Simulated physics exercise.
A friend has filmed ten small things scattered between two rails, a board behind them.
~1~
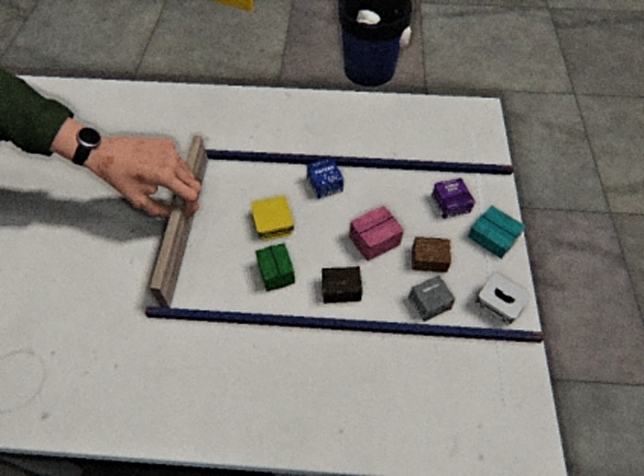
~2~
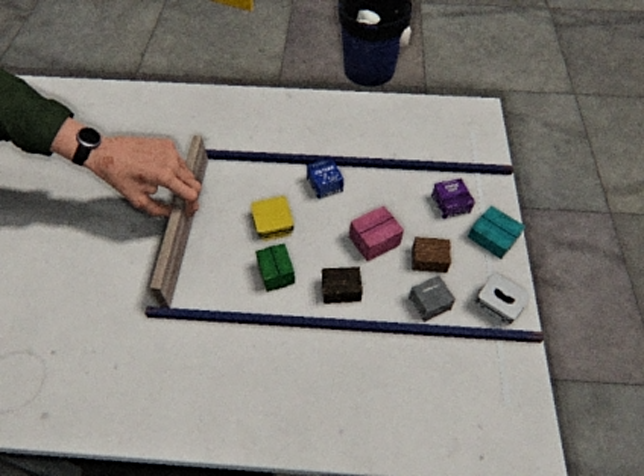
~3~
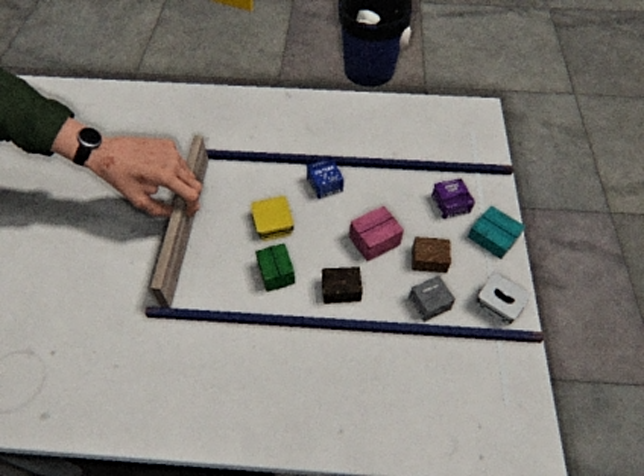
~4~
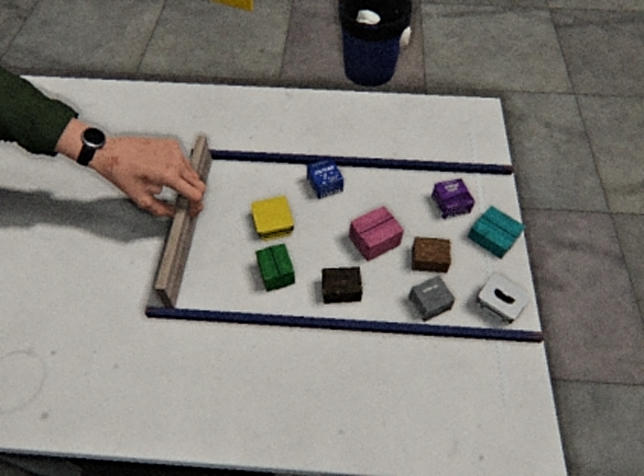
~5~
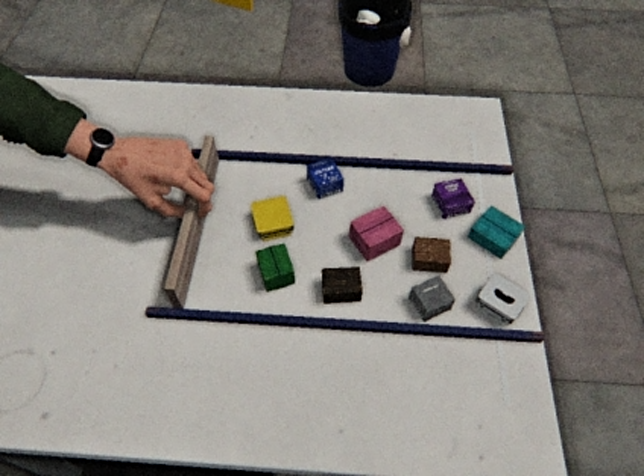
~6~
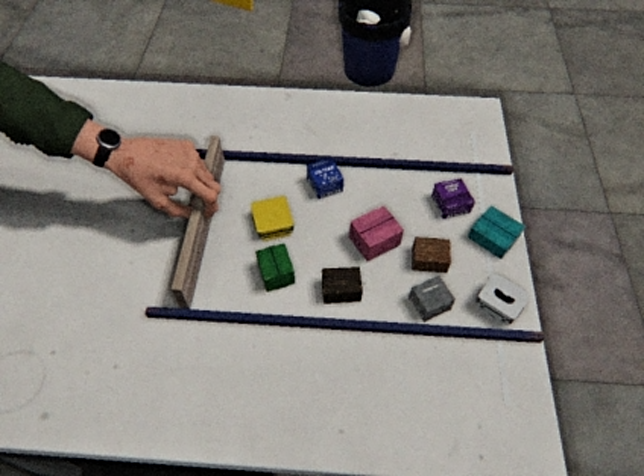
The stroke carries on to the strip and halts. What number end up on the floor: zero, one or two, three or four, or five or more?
Here the number that fall off is five or more.
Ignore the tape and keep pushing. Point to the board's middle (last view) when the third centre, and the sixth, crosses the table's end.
First at (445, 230), next at (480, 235).
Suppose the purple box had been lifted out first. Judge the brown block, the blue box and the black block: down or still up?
The brown block is lost, the blue box stays on, the black block is lost.
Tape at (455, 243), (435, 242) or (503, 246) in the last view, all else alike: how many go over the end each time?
Try by try, 3, 2 and 7.
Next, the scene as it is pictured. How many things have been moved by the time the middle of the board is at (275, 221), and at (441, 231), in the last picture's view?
First 2, then 10.
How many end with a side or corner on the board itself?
In contact: 3.
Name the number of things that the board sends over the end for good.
Fallen: 7.
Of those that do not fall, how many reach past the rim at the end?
Overhanging: 0.
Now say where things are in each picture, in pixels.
The first frame shows turquoise box (496, 232); white case (501, 301); purple box (453, 198); board (183, 216); tape (487, 245).
The second frame shows white case (501, 301); yellow case (273, 219).
The third frame shows purple box (453, 198); green box (276, 267).
The fourth frame shows turquoise box (496, 232); black block (342, 285).
The fifth frame shows white case (501, 301); pink box (376, 233).
The sixth frame shows turquoise box (496, 232); white case (501, 301); purple box (453, 198); board (202, 217); tape (487, 245).
Soon after, none off yet; turquoise box at rest near (496, 232); white case at rest near (501, 301); purple box at rest near (453, 198).
By the end, the number that fall off is five or more; fallen, black block, pink box, grey box, brown block, purple box, white case and turquoise box.
